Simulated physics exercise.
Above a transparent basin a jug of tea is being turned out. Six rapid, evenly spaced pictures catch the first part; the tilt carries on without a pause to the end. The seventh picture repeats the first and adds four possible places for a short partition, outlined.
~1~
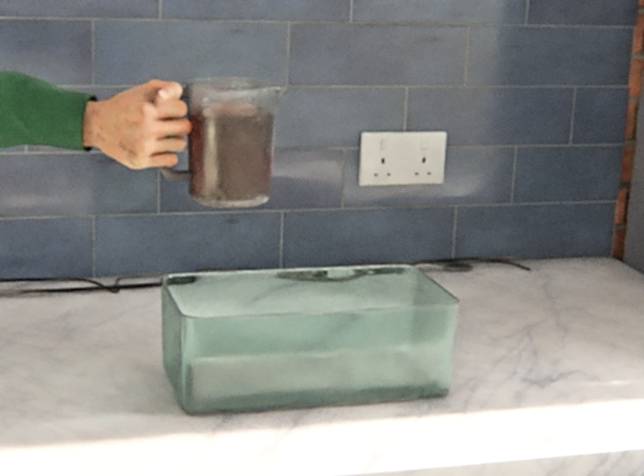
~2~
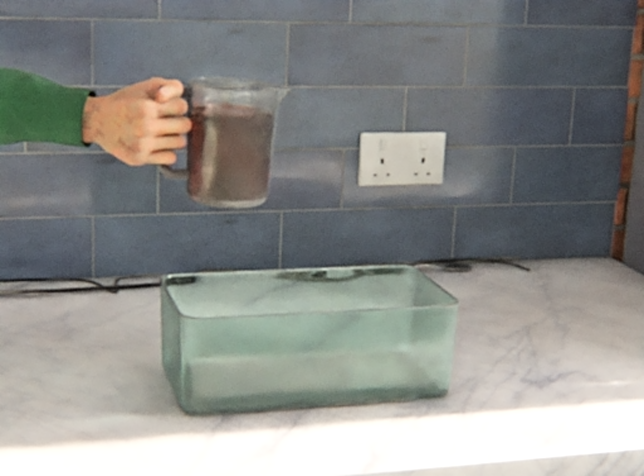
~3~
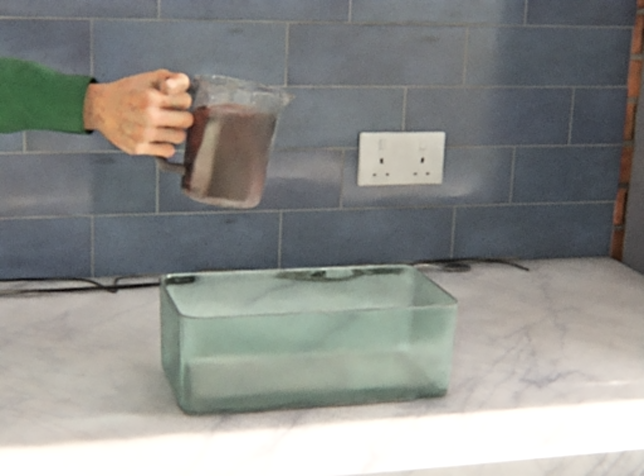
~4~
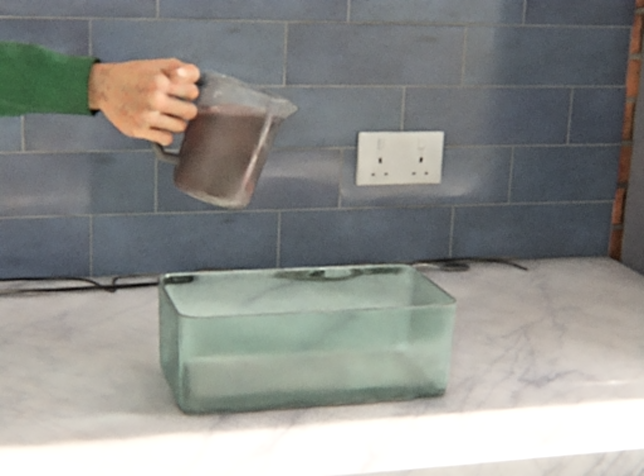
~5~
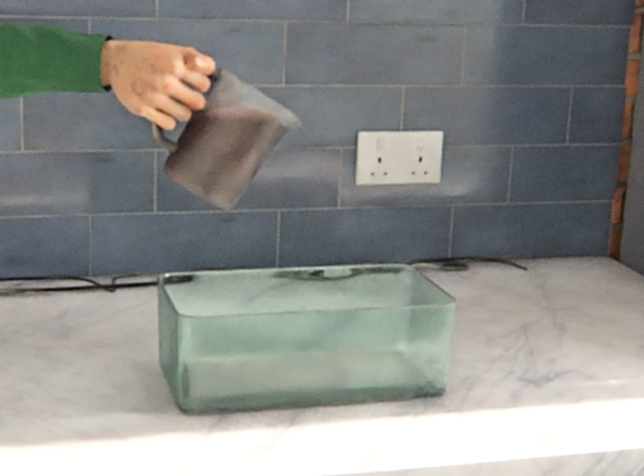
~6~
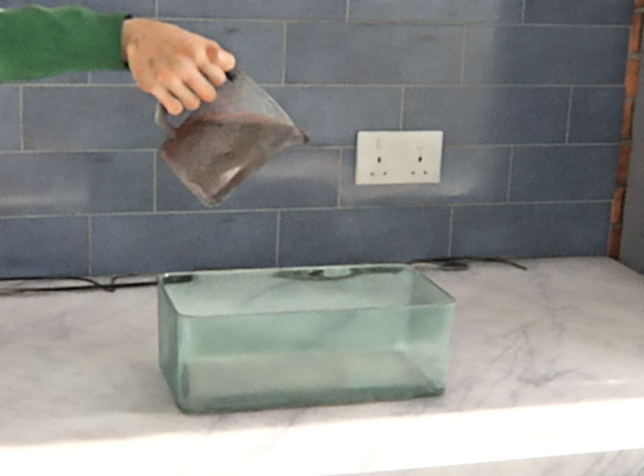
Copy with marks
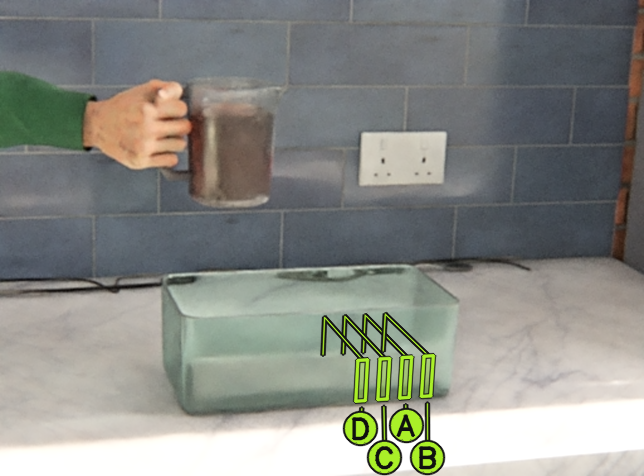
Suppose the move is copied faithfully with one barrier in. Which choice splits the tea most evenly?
Go for D.
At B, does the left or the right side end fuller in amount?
More ends on the left.
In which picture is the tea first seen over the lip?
In picture 6.
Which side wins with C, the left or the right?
More ends on the left.
On the marked copy, A at (405, 405); B at (427, 403); C at (383, 406); D at (361, 408).
If A is chosen, about 89 % ends left of the wall and 5 % right of it; 6 % is lost outside.
If B is chosen, about 90 % ends left of the wall and 5 % right of it; 5 % is lost outside.
If C is chosen, about 87 % ends left of the wall and 4 % right of it; 9 % is lost outside.
If D is chosen, about 55 % ends left of the wall and 42 % right of it.
